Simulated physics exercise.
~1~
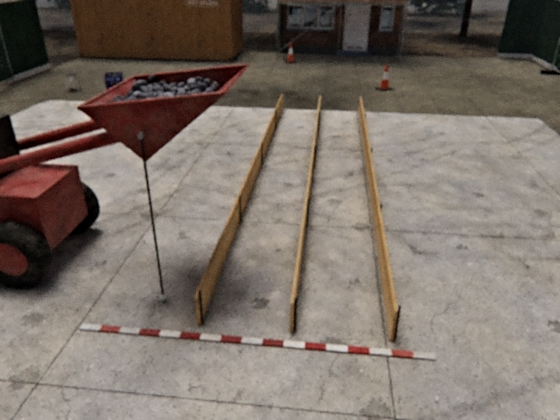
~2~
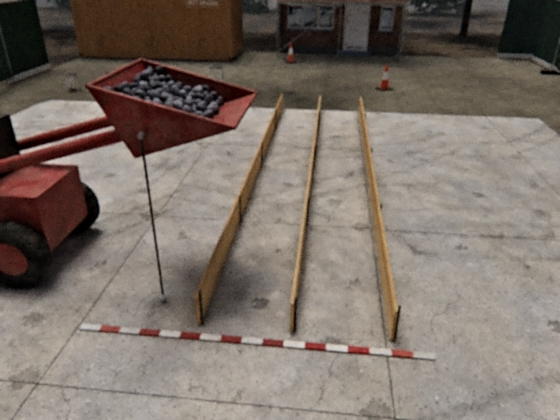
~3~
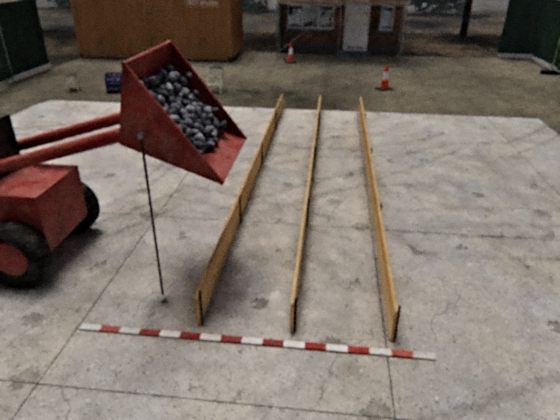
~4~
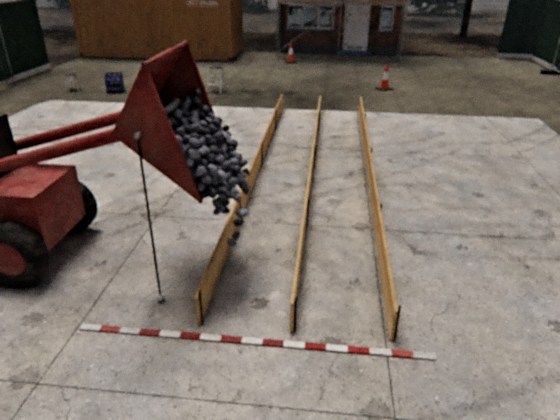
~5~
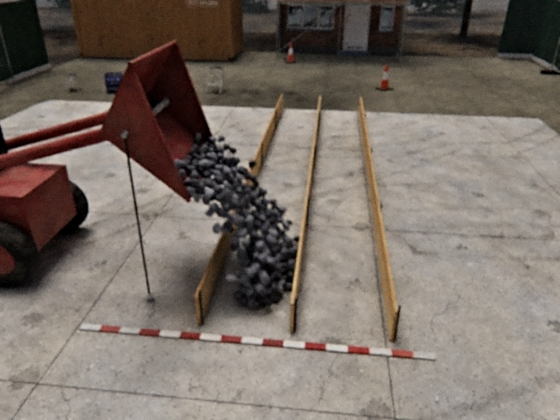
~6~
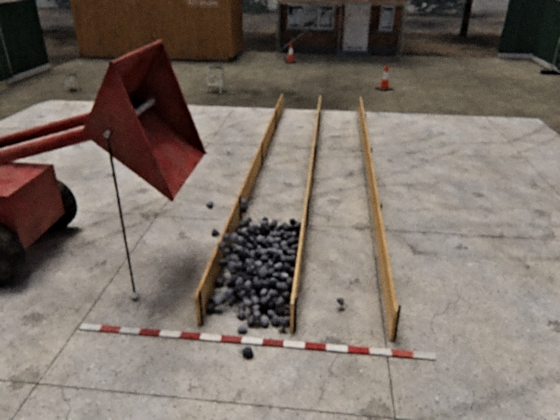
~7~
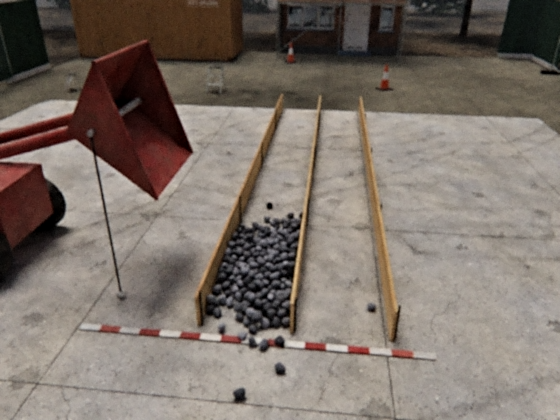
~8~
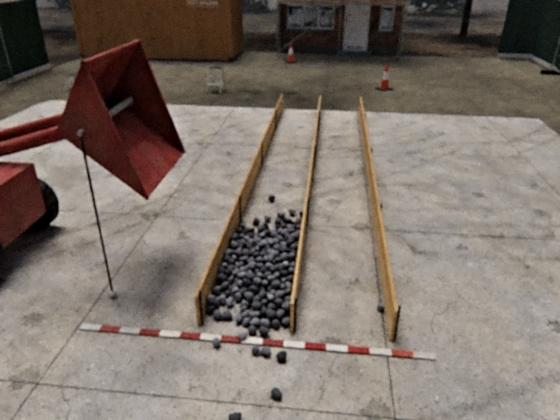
The clip opens on a red loader at the left, holding a bucket of dark, rounded stones beside three long wooden boards that form two bays on a concrete floor. The bucket tips steadily to the right, and the stones slide toward its lower lip. They spill over the nearest board and pour into the left bay, while the machine begins backing away to the left. The emptied bucket stays tilted as the loader retreats. Nearly all the stones settle in a heap in the left bay, with a few strays beyond the red and white staff.
